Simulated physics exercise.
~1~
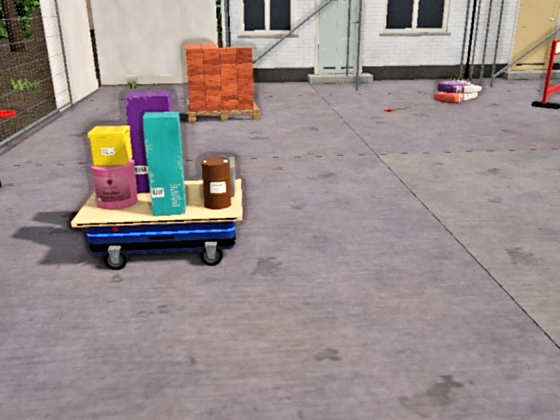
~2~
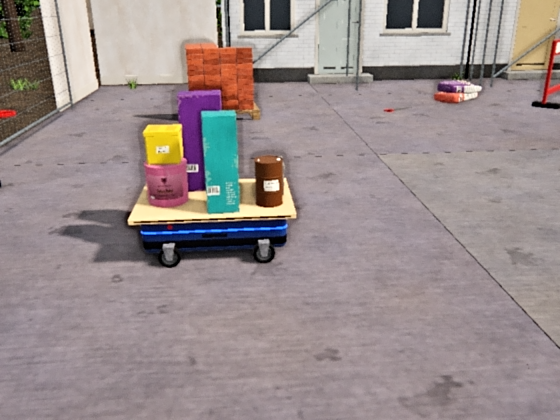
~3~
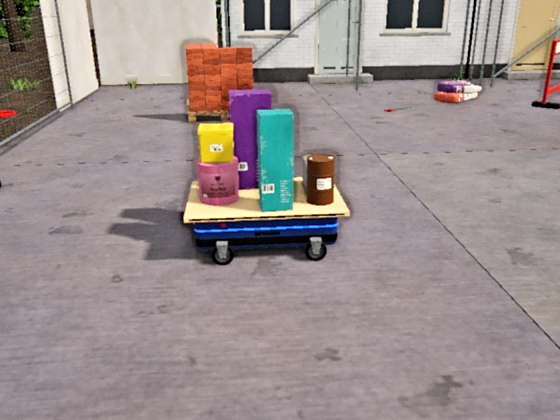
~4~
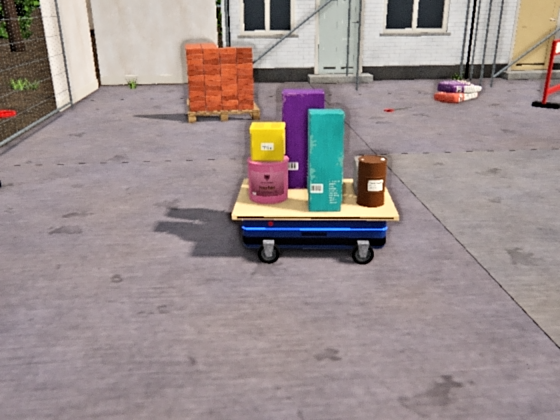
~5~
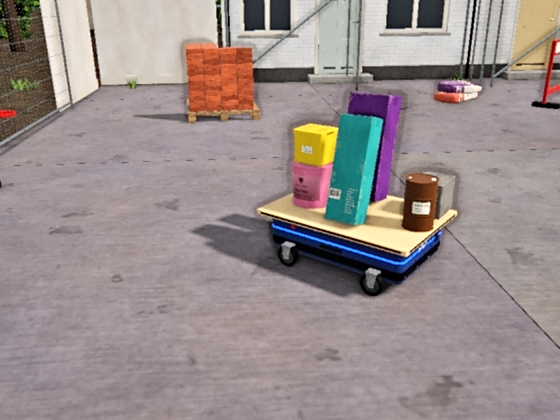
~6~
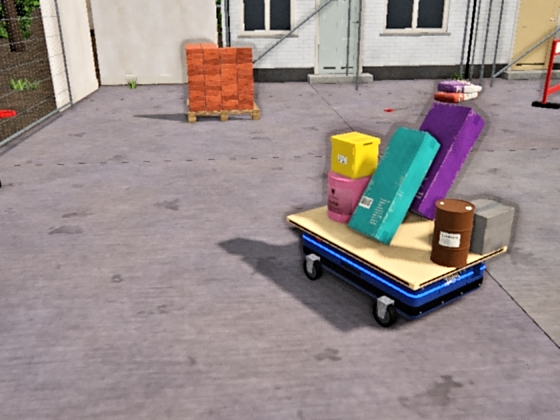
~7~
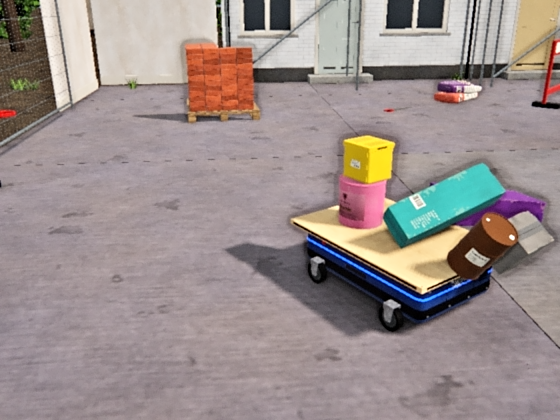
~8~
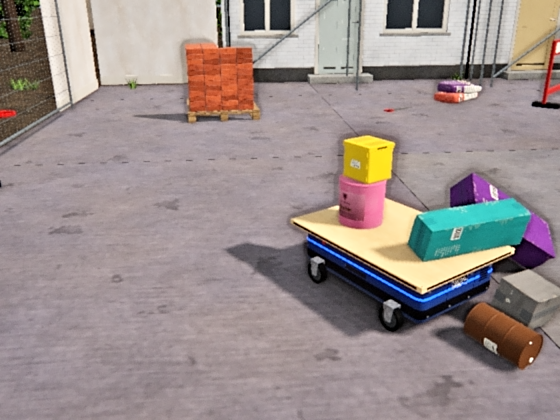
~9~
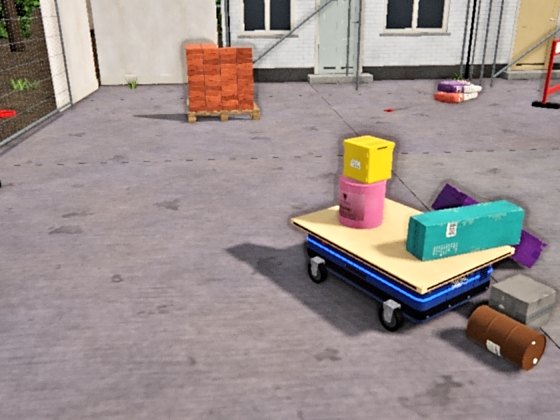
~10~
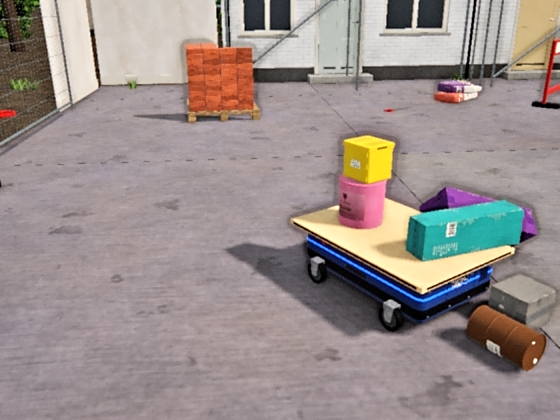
A loaded cart rolls right, turns and stops, spilling three items and toppling the turquoise box.
